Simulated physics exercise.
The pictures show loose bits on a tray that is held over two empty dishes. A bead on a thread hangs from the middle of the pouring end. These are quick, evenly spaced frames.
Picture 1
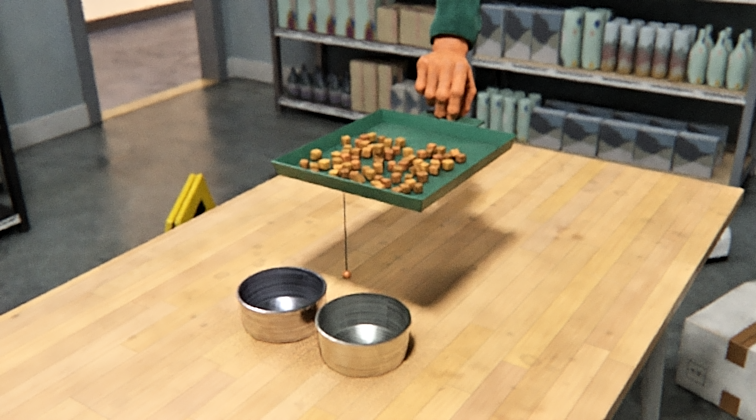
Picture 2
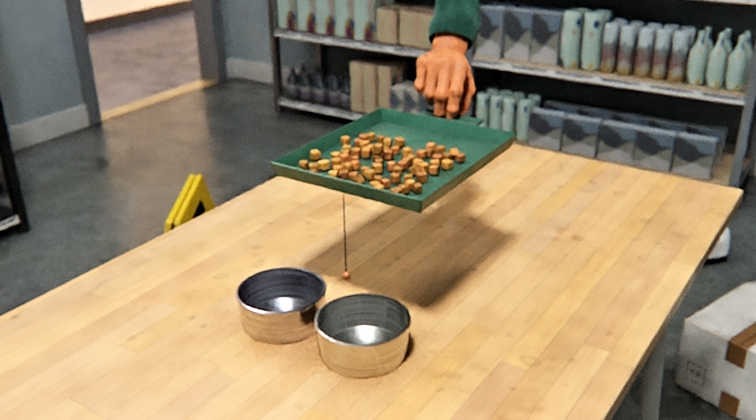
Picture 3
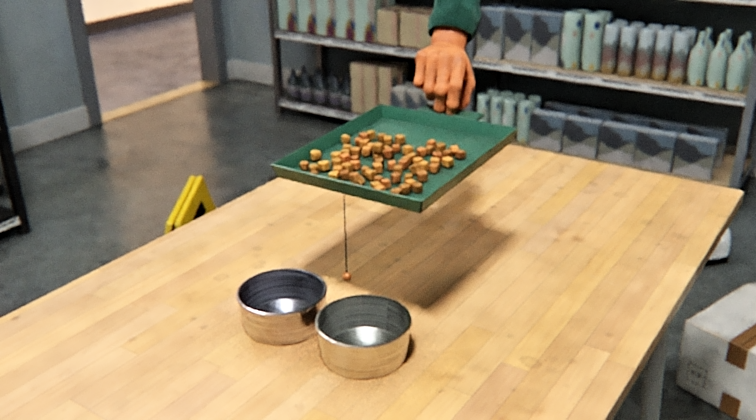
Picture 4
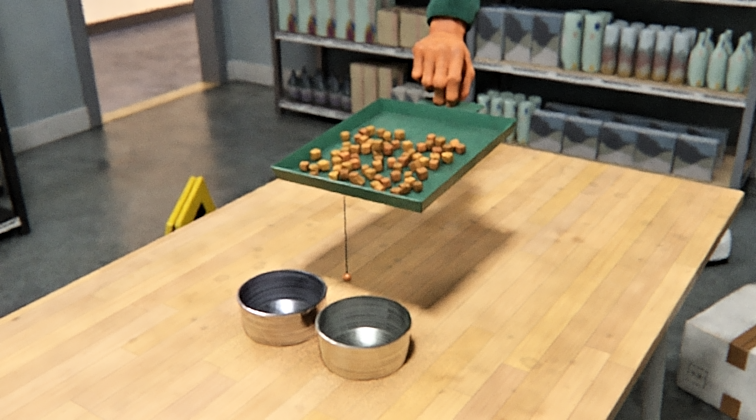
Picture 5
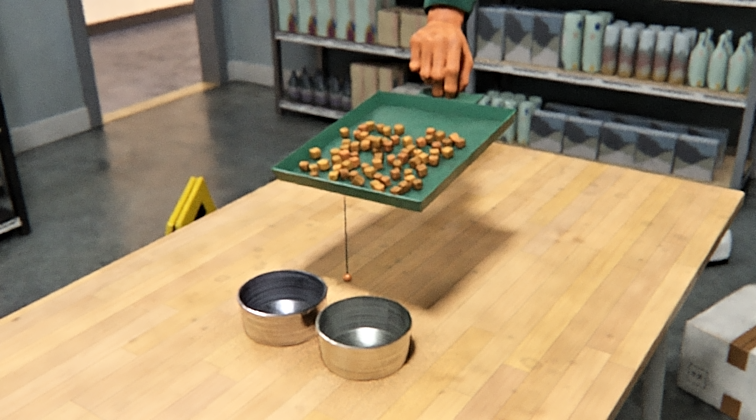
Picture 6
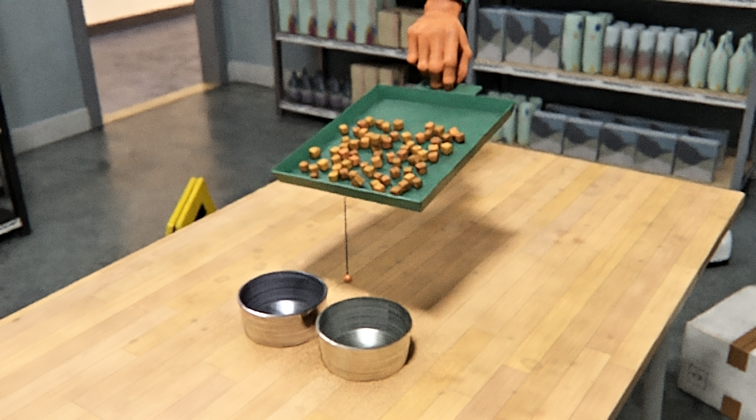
Green tray of small brown cubes tilting slightly toward its near edge as a hand lifts its handle above two metal bowls.
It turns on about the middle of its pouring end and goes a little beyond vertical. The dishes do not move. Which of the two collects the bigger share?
Fuller: The left dish.
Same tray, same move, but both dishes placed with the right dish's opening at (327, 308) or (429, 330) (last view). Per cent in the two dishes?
Near 70 % and 20 %.
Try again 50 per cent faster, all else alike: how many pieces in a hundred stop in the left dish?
It comes to 60 per cent or so.
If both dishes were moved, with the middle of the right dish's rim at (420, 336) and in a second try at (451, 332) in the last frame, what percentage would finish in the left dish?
In turn 30 and 10 in a hundred.
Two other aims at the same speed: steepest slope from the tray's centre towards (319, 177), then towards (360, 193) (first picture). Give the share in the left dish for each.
About 60 and 20 per cent.
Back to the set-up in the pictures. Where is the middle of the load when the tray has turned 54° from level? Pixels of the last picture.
Around (338, 169).
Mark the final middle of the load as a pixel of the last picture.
At about (279, 328).
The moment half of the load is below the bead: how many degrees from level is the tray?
Around 110° of tilt.
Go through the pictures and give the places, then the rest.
In the first picture, corners of the pouring end near (278, 161) and (420, 197), level; middle of the load near (379, 164), brown sugar cubes; left dish near (254, 322); right dish near (337, 354); bead on its thread near (347, 275).
In the second picture, corners of the pouring end near (277, 162) and (420, 197), level; middle of the load near (379, 164).
In the third picture, corners of the pouring end near (278, 164) and (420, 198), tipped barely, lowest at the left corner; middle of the load near (379, 164).
In the fourth picture, corners of the pouring end near (277, 166) and (420, 198), tipped a little, lowest at the left corner; middle of the load near (379, 162).
In the fifth picture, corners of the pouring end near (277, 167) and (419, 198), tipped a little, lowest at the left corner; middle of the load near (379, 159).
In the sixth picture, corners of the pouring end near (277, 169) and (419, 198), tipped a little, lowest at the left corner; middle of the load near (378, 157); left dish near (255, 325); right dish near (337, 358).
Shortly afterwards, tray tipped steeply; the whole lot on the tray.
Next, tray tipped right over; all but a few on the tray; only a few in the left dish.
Some moments later, tray tipped past a quarter turn; near a quarter in the right dish; near half in the left dish; near a third outside both.
In the end, tray tipped past a quarter turn; near a quarter in the right dish; near half in the left dish; near a third outside both.
